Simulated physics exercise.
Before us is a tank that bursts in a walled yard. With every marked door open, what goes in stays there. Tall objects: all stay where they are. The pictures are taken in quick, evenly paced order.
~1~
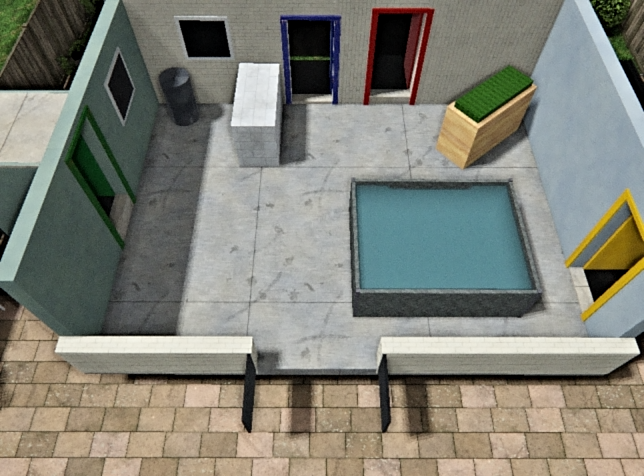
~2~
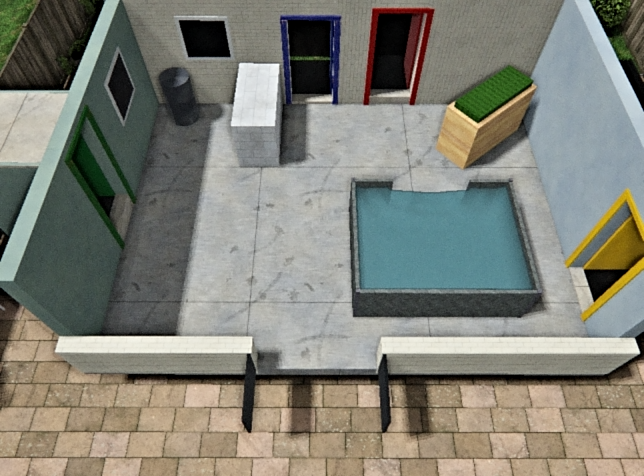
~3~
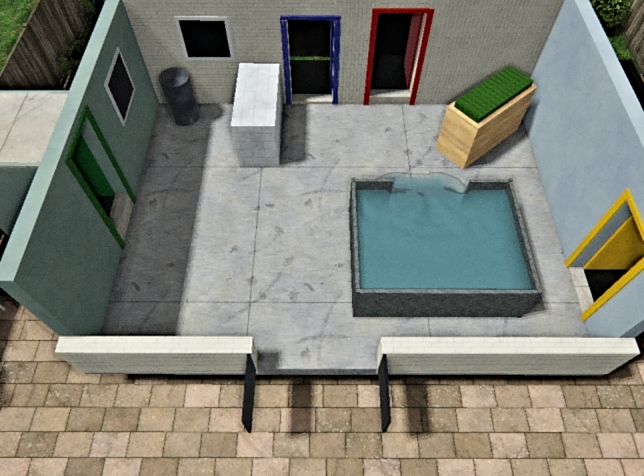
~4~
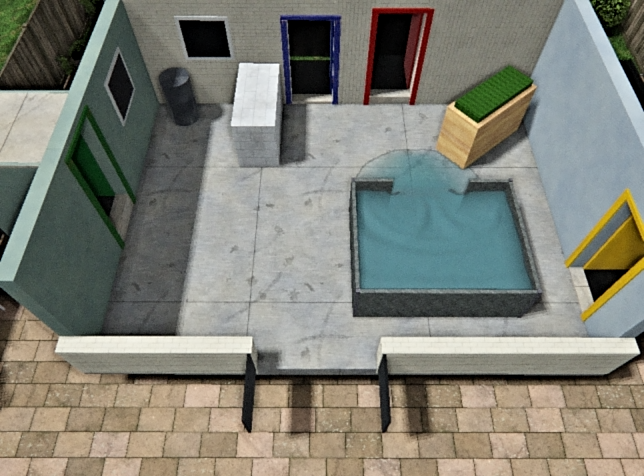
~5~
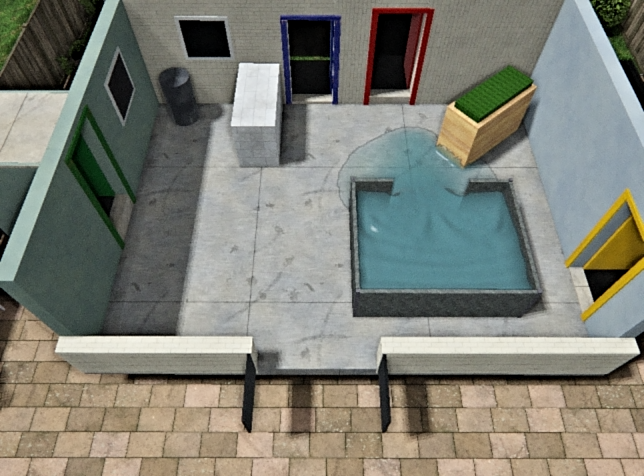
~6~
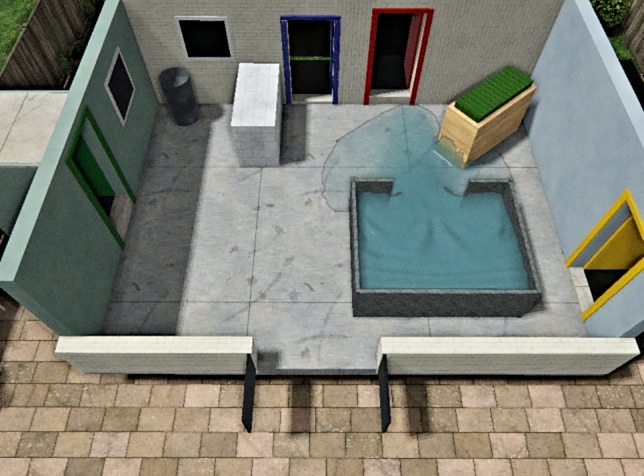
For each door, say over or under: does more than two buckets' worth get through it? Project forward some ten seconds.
Red door: Over, blue door: Over, green door: Under, yellow door: Over.
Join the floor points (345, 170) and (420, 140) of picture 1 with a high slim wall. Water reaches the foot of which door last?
I'd pick the one in green.
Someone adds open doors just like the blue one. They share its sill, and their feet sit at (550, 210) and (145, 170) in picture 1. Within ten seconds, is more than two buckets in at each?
Goes past it; falls short.
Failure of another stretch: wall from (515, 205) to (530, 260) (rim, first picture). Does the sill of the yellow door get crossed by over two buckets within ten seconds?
As I see it, the yellow door surpasses the limit.
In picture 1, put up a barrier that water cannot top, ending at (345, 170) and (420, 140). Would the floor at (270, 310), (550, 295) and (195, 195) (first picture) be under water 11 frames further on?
One after the other: No water, not flooded, not flooded.
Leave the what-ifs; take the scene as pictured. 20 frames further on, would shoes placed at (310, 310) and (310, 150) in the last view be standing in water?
Result, in the order given: Not wetted / wetted.
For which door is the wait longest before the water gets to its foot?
I'd go with the green door.
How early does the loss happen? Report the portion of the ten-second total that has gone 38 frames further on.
Working it through, I arrive at 60 per cent.
A moment on, water covers 30 % of the floor; the red door far over two buckets in, the blue door wet at the sill, nothing in, the green door not reached, the yellow door not reached.
Next, water covers 30 % of the floor; the red door far over two buckets in, the blue door over two buckets in, the green door not reached, the yellow door not reached.
Then, water covers 50 % of the floor; the red door far over two buckets in, the blue door far over two buckets in, the green door not reached, the yellow door wet at the sill, nothing in.
Later, water covers 80 % of the floor; the red door far over two buckets in, the blue door far over two buckets in, the green door wet at the sill, nothing in, the yellow door under two buckets in.
In the end, water covers 95 % of the floor; the red door far over two buckets in, the blue door far over two buckets in, the green door wet at the sill, nothing in, the yellow door over two buckets in.
